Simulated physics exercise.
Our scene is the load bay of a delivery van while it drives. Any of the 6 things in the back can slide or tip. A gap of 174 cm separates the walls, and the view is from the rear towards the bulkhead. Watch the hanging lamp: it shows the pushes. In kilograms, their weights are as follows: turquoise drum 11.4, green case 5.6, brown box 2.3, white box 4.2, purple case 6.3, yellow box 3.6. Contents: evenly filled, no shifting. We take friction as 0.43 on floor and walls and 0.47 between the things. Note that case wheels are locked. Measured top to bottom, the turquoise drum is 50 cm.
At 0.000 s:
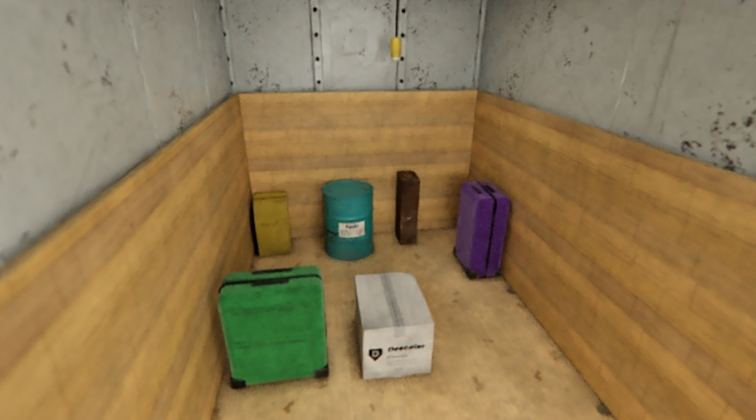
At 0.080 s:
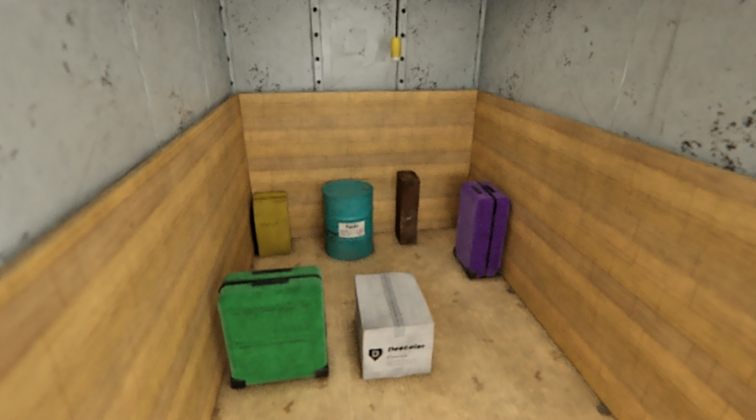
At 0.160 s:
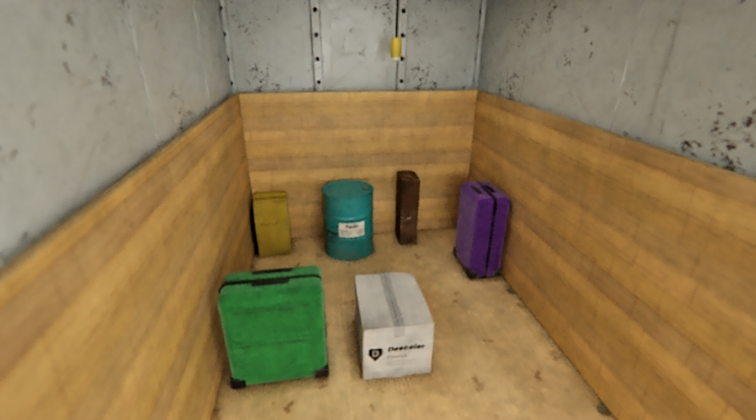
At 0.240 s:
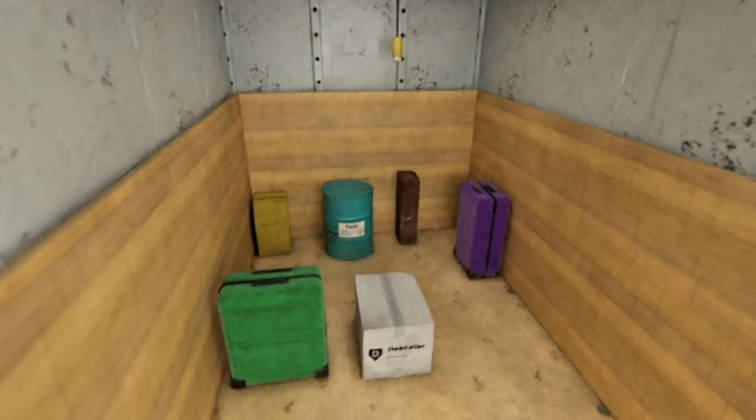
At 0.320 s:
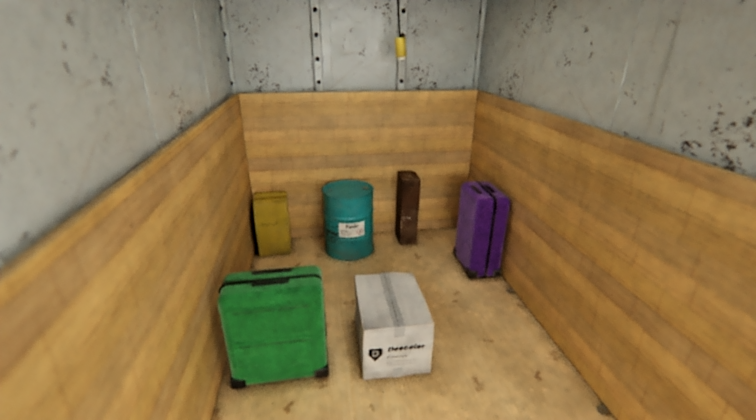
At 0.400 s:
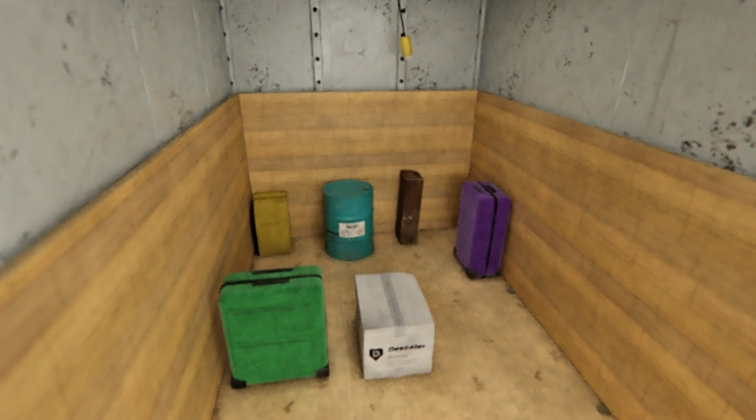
The hanging lamp drifts right, then the tall brown box at the back leans slightly right.
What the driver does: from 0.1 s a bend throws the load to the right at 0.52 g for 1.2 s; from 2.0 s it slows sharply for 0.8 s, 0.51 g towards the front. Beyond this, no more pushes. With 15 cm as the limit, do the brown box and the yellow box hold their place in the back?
Check: Brown box off its start, yellow box off its start.
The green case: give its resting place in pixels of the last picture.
It finishes around (350, 292).
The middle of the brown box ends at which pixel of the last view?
About (437, 217).
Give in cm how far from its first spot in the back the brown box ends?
About 28 cm.
Around 0.80 s, force 0.52 g right; brown box at 59° to upright near (440, 215); yellow box shifted 11 cm near (288, 223); white box shifted 10 cm.
Around 1.10 s, force 0.42 g right; brown box at 60° to upright near (440, 215); yellow box shifted 29 cm near (312, 221); white box shifted 28 cm.
Around 2.60 s, force 0.41 g forwards; brown box at 69° to upright near (437, 217); yellow box shifted 43 cm near (330, 218); green case at 5° to upright.
Finally (4.2 s), on their side or leaning hard in the back, green case and brown box; not toppled but over 15 cm from the start, turquoise drum, white box and yellow box; the last one still in place (within 15 cm). In the last view, brown box near (437, 217), yellow box near (330, 218).
